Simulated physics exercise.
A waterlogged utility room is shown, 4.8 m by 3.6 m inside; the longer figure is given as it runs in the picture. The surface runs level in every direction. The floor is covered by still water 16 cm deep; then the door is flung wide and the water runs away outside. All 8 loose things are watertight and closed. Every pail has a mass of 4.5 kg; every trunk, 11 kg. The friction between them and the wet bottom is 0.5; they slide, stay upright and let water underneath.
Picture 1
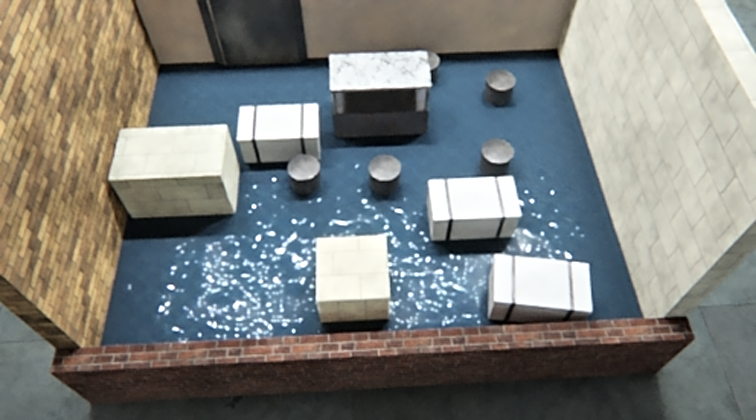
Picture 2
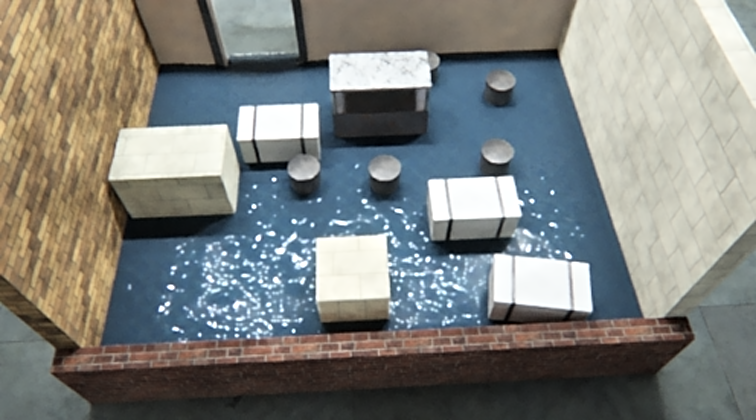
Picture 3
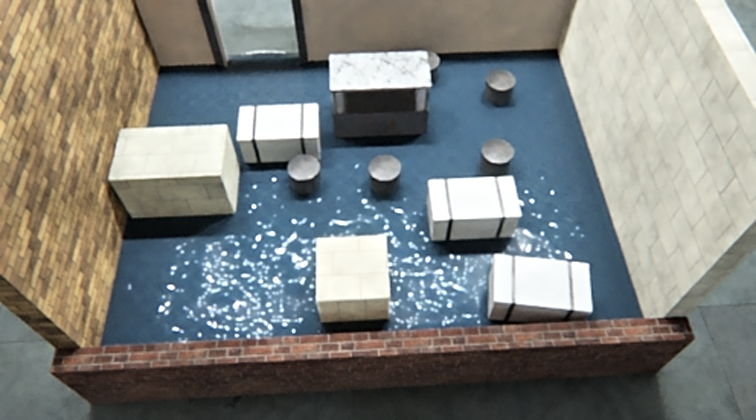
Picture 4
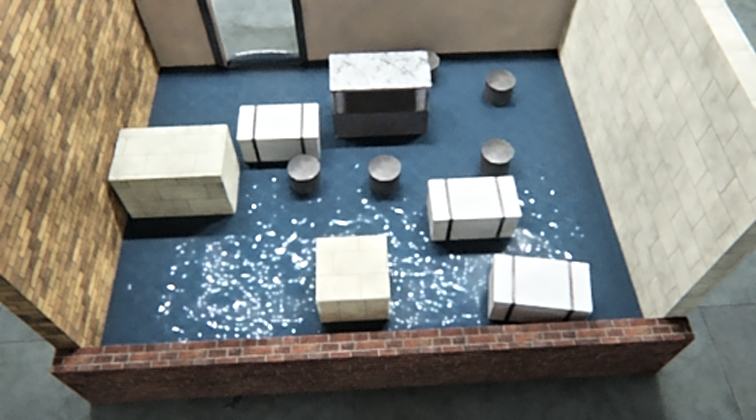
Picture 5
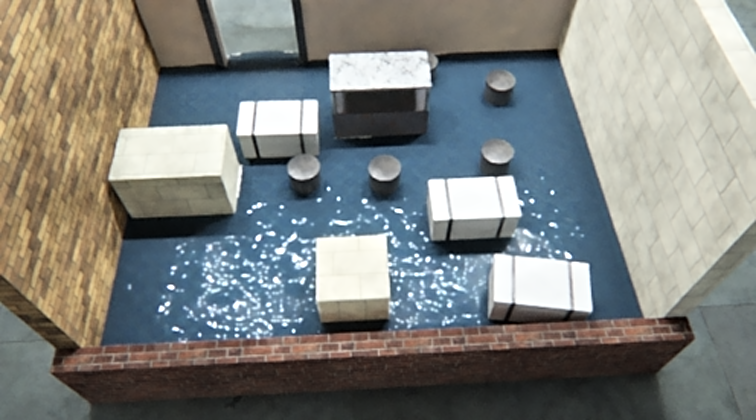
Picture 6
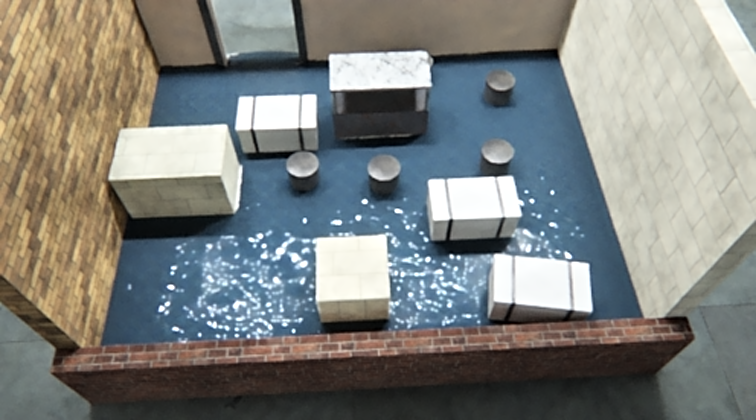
The dark door in the back wall opened, then a white strapped trunk near it drifted slightly backward across the flooded room, and a small pail slipped behind the marble-topped stand while little else moved.
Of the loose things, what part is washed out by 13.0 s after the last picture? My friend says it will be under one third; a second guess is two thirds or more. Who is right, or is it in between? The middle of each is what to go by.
The loss stays in the middle band.
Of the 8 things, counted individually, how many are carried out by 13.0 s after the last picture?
5 of them.
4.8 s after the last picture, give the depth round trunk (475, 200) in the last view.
Depth: Near 13 cm.
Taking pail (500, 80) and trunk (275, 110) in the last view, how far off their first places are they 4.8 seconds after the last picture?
First named - 50 cm; second named - gone out.
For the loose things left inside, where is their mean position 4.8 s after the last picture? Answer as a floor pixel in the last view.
Mean position: Approximately (387, 150).
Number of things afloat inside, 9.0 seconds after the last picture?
5.
Then, 1.0 s after the last picture 0 of 8 are out; 8 afloat.
Then, 4.8 s after the last picture 1 of 8 are out; 7 afloat.
Then, 9.0 s after the last picture 3 of 8 are out; 5 afloat.
Then, 13.0 s after the last picture 5 of 8 are out; 3 afloat.
